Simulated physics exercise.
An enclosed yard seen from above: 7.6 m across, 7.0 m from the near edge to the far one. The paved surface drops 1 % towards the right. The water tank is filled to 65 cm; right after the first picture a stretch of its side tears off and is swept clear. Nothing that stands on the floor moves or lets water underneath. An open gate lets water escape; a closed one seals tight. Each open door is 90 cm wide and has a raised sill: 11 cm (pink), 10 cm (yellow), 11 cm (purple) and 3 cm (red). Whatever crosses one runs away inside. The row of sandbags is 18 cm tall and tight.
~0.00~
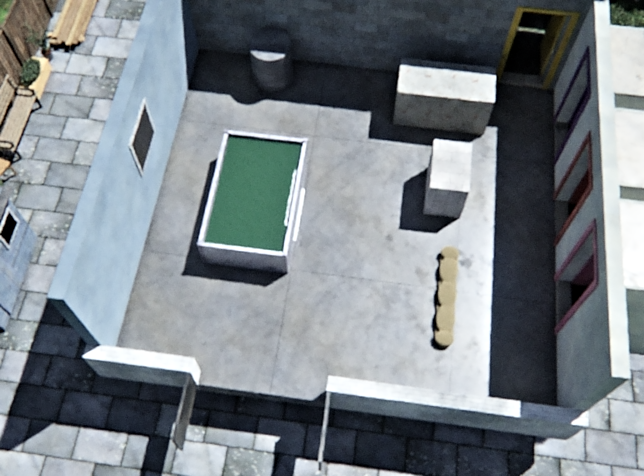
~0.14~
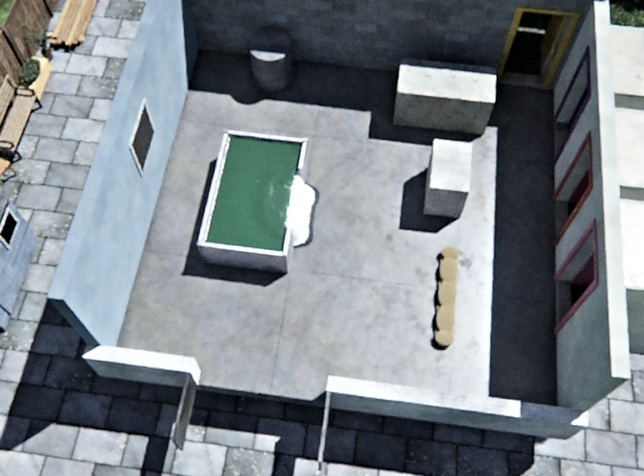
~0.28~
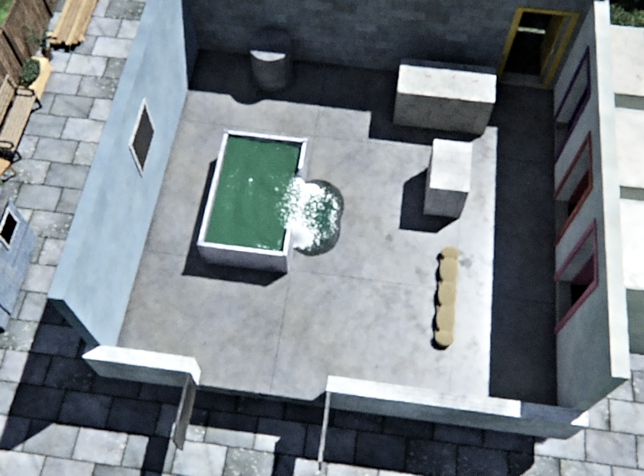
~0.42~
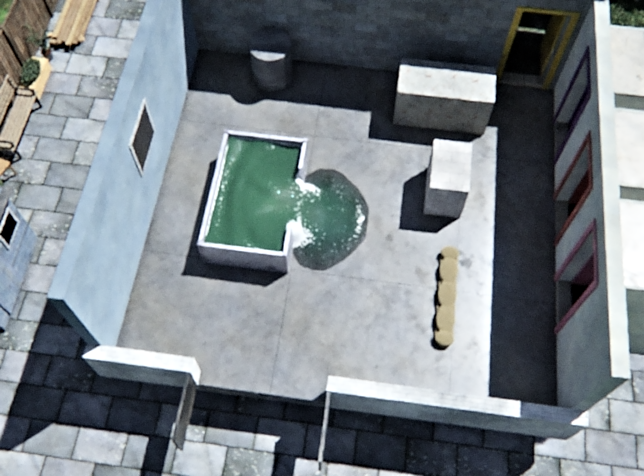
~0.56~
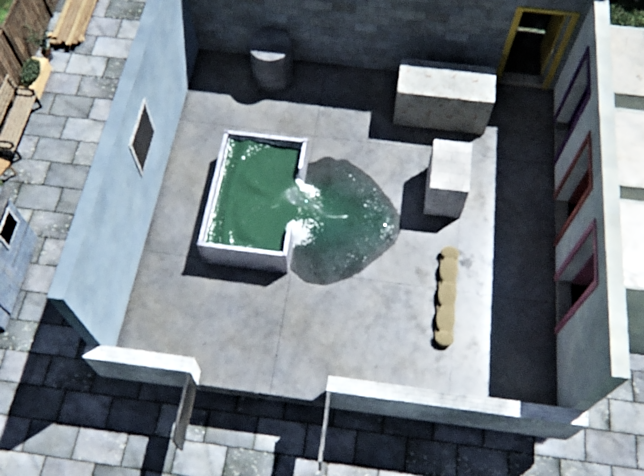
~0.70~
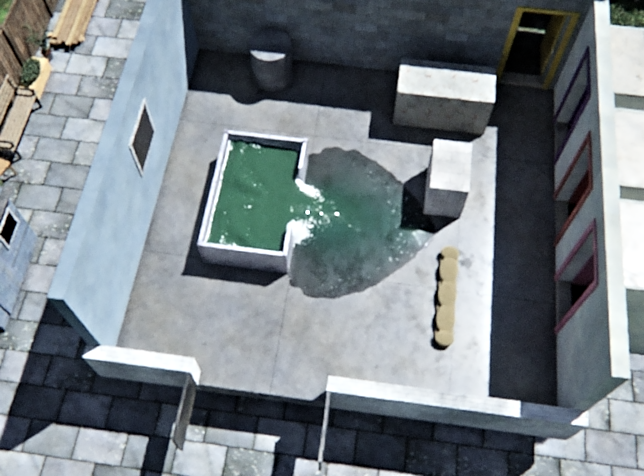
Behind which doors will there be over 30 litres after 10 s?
The water let in: At the pink door it stays under the limit; at the yellow door it does not reach the limit; at the purple door it stays under the limit; at the red door it goes over the limit.
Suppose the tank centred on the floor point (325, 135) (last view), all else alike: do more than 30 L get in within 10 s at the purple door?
Then: Purple over.
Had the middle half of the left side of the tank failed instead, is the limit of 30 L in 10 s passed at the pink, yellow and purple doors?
Then: Pink not over, yellow under, purple under.
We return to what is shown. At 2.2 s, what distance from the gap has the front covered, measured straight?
Roughly 5.2 m.
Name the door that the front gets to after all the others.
The yellow one.
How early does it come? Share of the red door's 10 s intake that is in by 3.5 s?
Some 30 per cent by then.
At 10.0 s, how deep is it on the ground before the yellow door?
Some 6.5 cm.
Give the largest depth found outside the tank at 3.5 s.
Roughly 24 cm.
After 1.4 s water covers 25 % of the floor and is deepest (32 cm) near (423, 198); pink door not reached, yellow door not reached, purple door not reached, red door not reached.
After 2.2 s water covers 35 % of the floor and is deepest (26 cm) near (422, 206); pink door 6 cm at the sill, 0 L in, yellow door not reached, purple door not reached, red door 9 cm at the sill, 24 L in.
After 3.5 s water covers 45 % of the floor and is deepest (24 cm) near (556, 409); pink door 9 cm at the sill, 1 L in, yellow door not reached, purple door 9 cm at the sill, 0 L in, red door 12 cm at the sill, 82 L in.
After 6.0 s water covers 70 % of the floor and is deepest (12 cm) near (555, 319); pink door 8 cm at the sill, 1 L in, yellow door 6 cm at the sill, 0 L in, purple door 8 cm at the sill, 0 L in, red door 10 cm at the sill, 178 L in.
After 10.0 s water covers 85 % of the floor and is deepest (12 cm) near (553, 95); pink door 8 cm at the sill, 1 L in, yellow door 7 cm at the sill, 0 L in, purple door 8 cm at the sill, 0 L in, red door 8 cm at the sill, 275 L in.
